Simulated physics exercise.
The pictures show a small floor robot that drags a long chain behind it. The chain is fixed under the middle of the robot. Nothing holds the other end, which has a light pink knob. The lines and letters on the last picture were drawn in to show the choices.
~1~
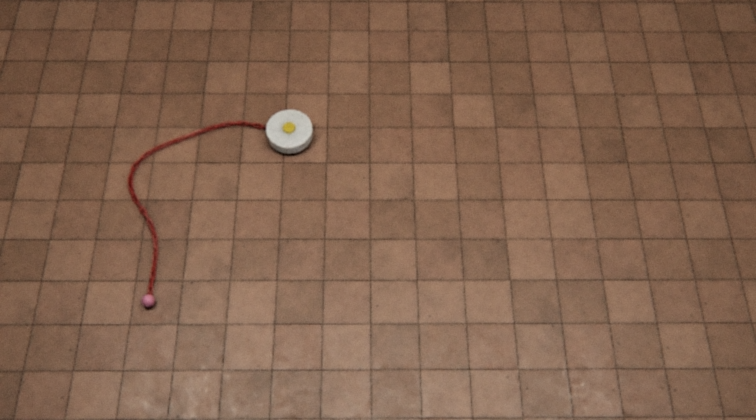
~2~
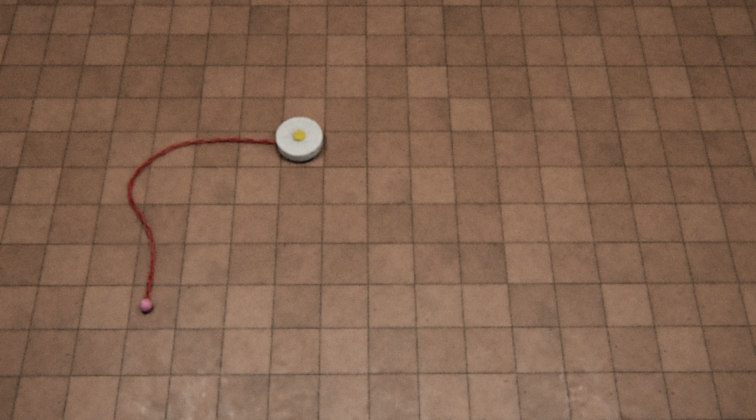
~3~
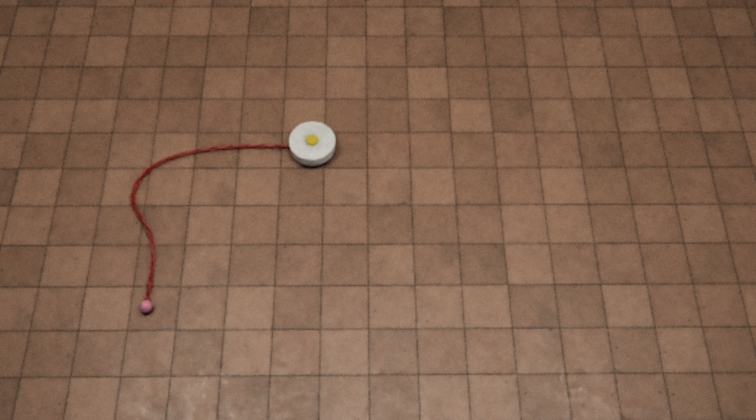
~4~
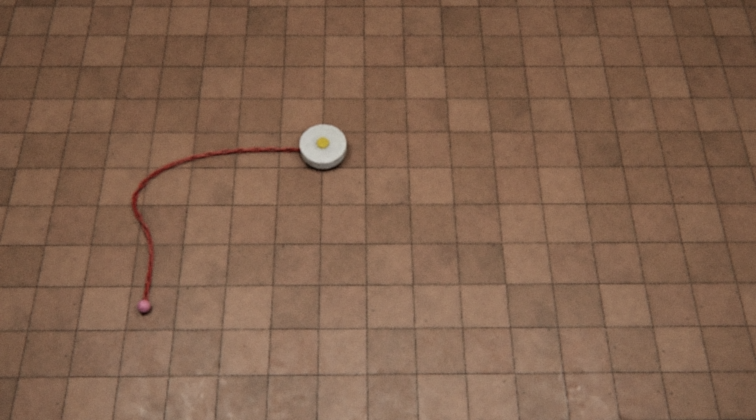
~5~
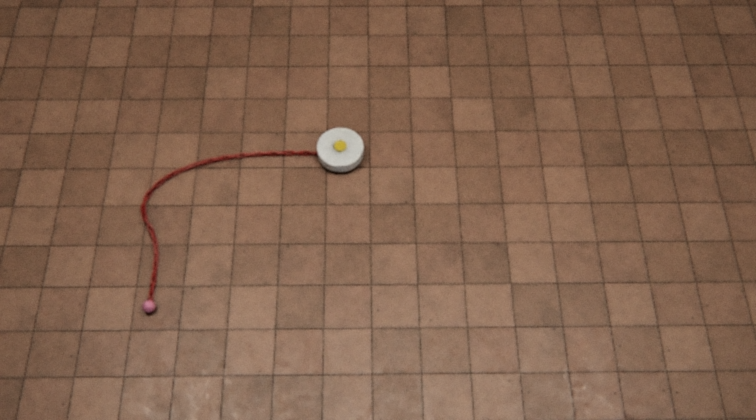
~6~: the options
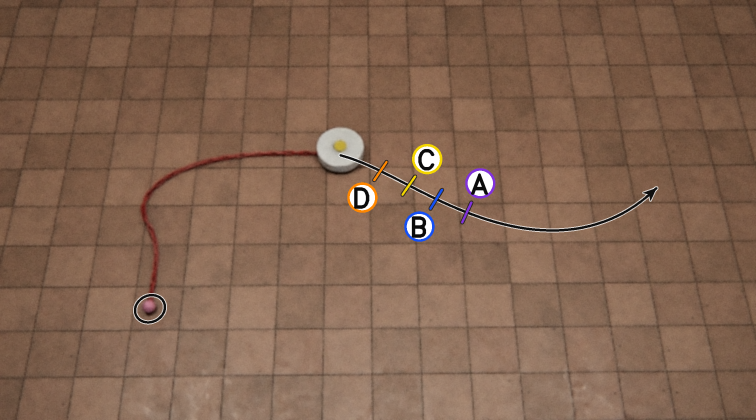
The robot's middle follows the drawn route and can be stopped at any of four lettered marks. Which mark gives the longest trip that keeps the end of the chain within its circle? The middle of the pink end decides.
B is the last safe stop.
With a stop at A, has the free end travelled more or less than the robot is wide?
Less.
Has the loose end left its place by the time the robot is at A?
By then, yes.
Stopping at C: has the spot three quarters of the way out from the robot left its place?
By then, yes.
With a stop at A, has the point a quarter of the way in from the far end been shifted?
Yes.
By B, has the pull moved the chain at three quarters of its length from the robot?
Yes.
On the marked copy, A at (467, 212); B at (436, 199); C at (409, 185); D at (380, 171); the ring at (150, 309); the route from (341, 155) via (503, 224) to (656, 188).
Taking B. A third of the way, robot (375, 164), middle of the chain (210, 179), free end (149, 306).
Two thirds of the way, robot (408, 180), middle of the chain (240, 190), free end (149, 305).
When it is over, robot (437, 195), middle of the chain (267, 200), free end (150, 298); the free end is still in its ring.
As for the rest, A drags the free end to (153, 285); C is safe but short; D is safe but short.
